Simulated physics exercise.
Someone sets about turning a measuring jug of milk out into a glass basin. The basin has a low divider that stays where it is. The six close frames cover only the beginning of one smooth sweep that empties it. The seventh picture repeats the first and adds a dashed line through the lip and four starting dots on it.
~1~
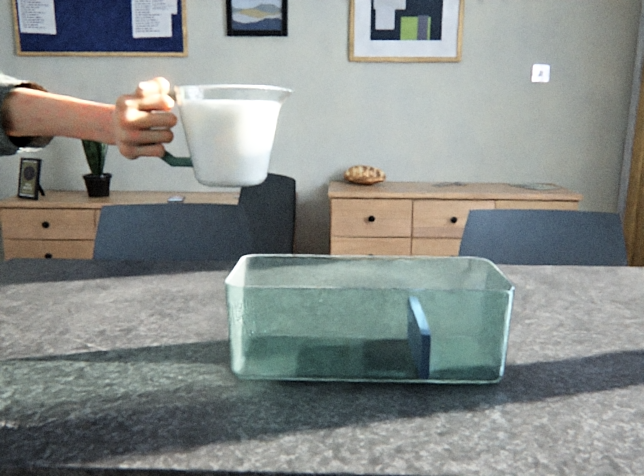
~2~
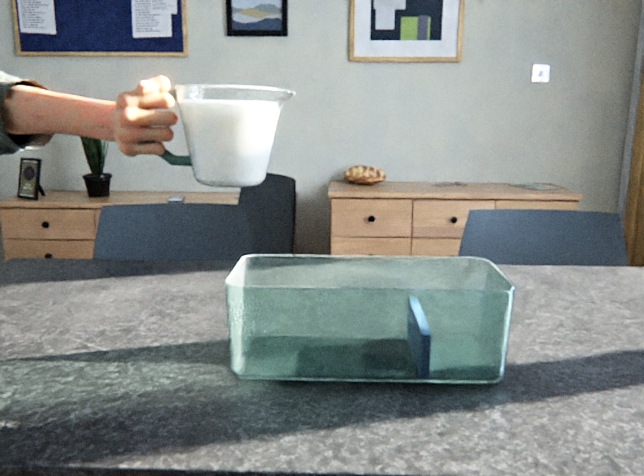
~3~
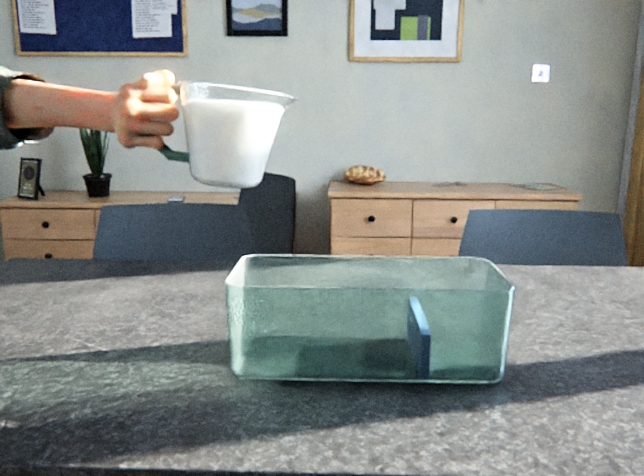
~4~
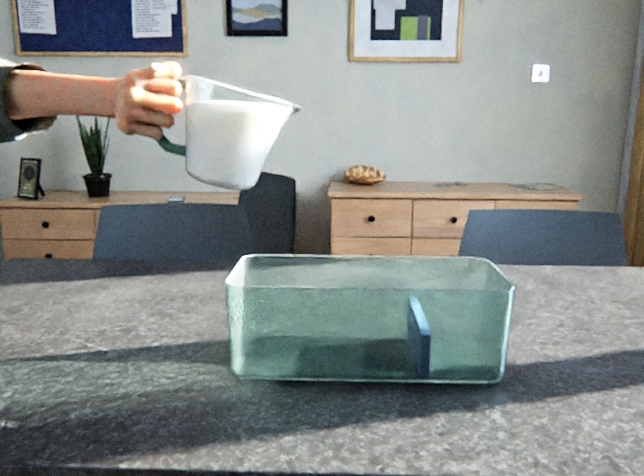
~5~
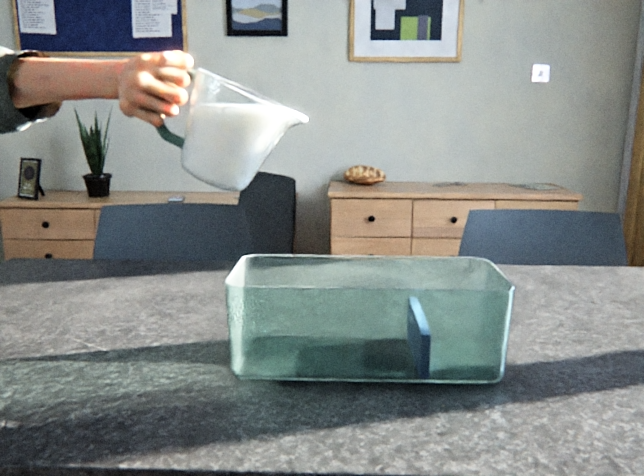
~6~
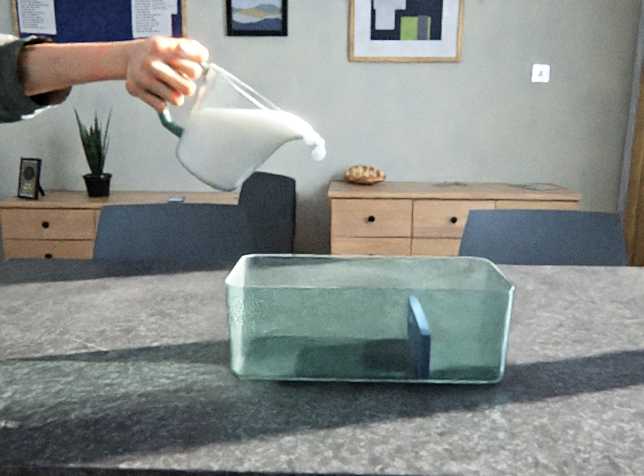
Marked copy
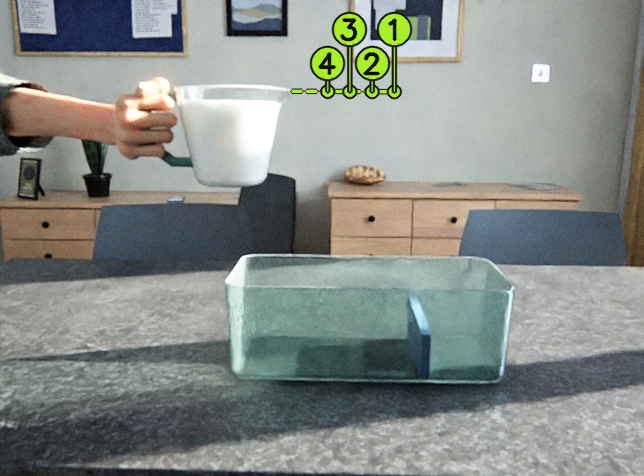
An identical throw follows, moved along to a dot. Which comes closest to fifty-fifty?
Spot 2 does it best.
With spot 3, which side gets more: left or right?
The left one.
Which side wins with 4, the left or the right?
The left side.
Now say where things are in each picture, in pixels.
Upright, lip at (292, 91); basin from (231, 375) to (503, 380); top of the wall at (419, 314); nothing has left yet.
Upright, lip at (293, 93); nothing has left yet.
Tipped about 6°, lip at (297, 98); nothing has left yet.
Tipped about 14°, lip at (301, 108); nothing has left yet.
Tipped about 24°, lip at (305, 121); milk is over the lip, down to (305, 121).
Tipped about 36°, lip at (306, 137); milk is over the lip, down to (318, 158).
On the marked copy, 1 at (394, 91); 2 at (372, 91); 3 at (349, 91); 4 at (327, 91).
For spot 1, about 24 % ends left of the wall and 74 % right of it; 3 % is lost outside.
For spot 2, about 51 % ends left of the wall and 48 % right of it.
For spot 3, about 82 % ends left of the wall and 15 % right of it; 4 % is lost outside.
For spot 4, about 94 % ends left of the wall and 3 % right of it; 3 % is lost outside.
